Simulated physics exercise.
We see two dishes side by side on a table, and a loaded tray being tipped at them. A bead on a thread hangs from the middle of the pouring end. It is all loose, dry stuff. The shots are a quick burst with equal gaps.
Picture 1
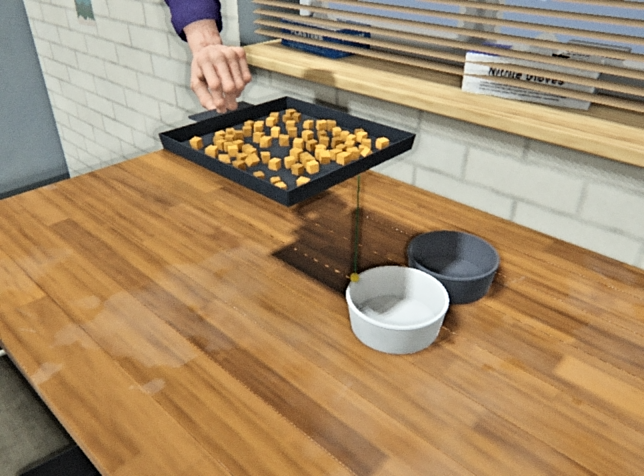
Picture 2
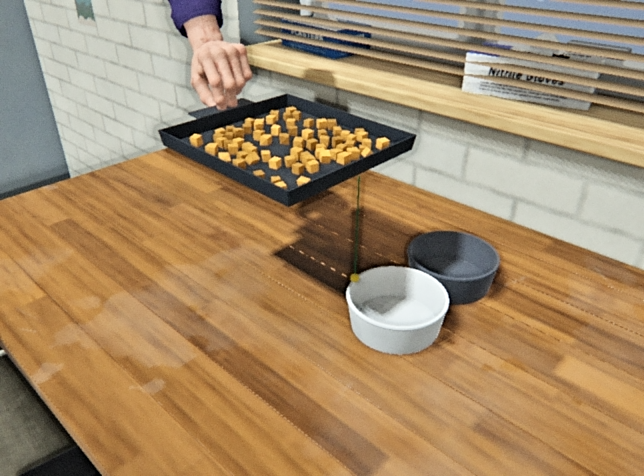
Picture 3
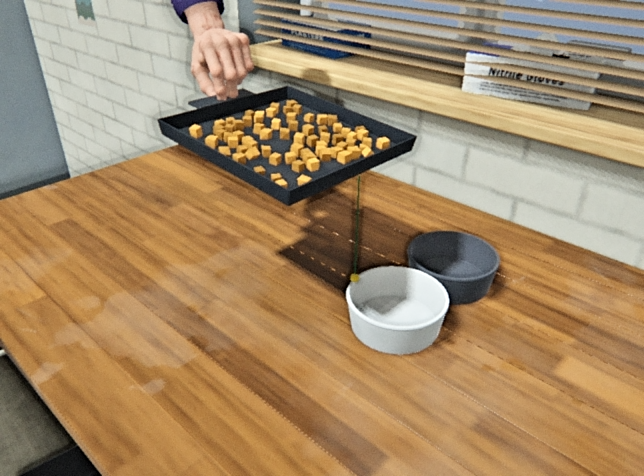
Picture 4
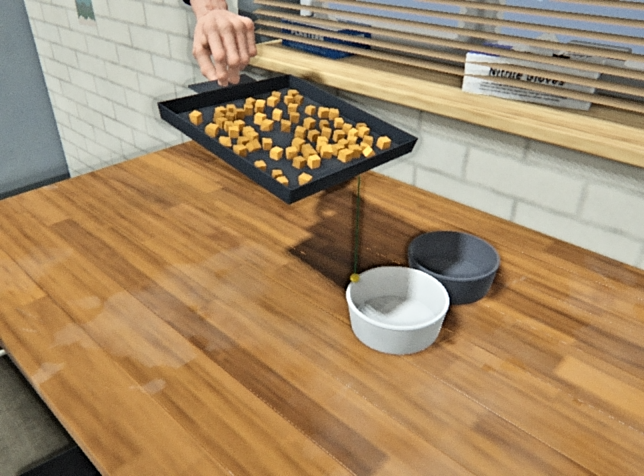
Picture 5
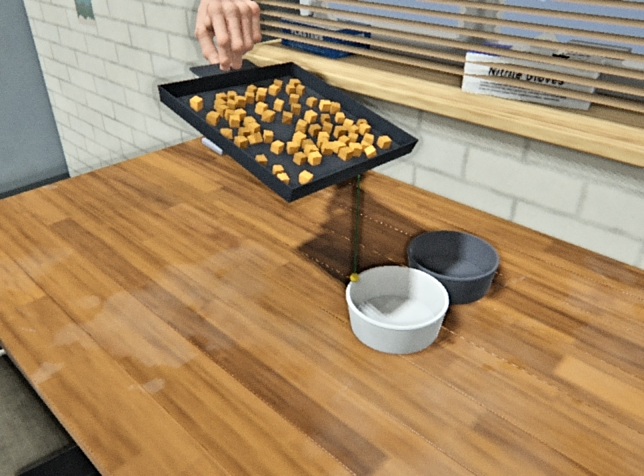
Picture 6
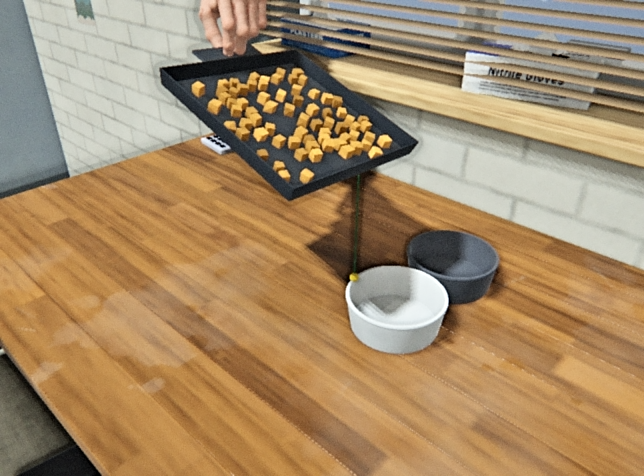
A hand in a purple sleeve holds a dark square tray of orange-brown croutons almost level, then raises its far left side so that it slopes steadily more toward the near right. The view is fixed, looking down on a wooden table beside a white brick wall and blinds. Below the tray, a small yellowish bead hangs on a thread near a white dish, with a dark grey dish behind it.
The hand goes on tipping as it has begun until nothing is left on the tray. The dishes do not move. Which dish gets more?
More goes to the left dish.
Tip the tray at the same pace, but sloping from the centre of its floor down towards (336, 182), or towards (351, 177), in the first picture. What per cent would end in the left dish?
About 30 and 50 per cent.
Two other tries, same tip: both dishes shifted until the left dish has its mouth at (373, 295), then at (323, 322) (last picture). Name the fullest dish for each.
At the first place the left-hand dish, at the second the dish on the right.
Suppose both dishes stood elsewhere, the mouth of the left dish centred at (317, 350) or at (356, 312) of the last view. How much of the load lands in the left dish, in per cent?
About 0 and 30 per cent.
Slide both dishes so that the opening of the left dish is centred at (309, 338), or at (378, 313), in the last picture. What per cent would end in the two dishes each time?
First some 50, then 80 per cent.
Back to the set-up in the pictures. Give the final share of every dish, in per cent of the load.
For the left dish some 50 %, for the right dish some 20 %.
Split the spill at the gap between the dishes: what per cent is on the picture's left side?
Near 40 %.
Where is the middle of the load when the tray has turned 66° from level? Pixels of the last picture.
Roughly at (368, 148).
Soon after the last picture, tray tipped steeply; nearly all on the tray; a small part in the air.
A little later, tray tipped past a quarter turn; most on the tray; a stray few in the left dish; a small part in the right dish; a small part outside both; a stray few in the air.
Later still, tray tipped past a quarter turn; about half in the left dish; a small part in the right dish; about a third outside both.
At rest, tray tipped past a quarter turn; about half in the left dish; a small part in the right dish; about a third outside both.
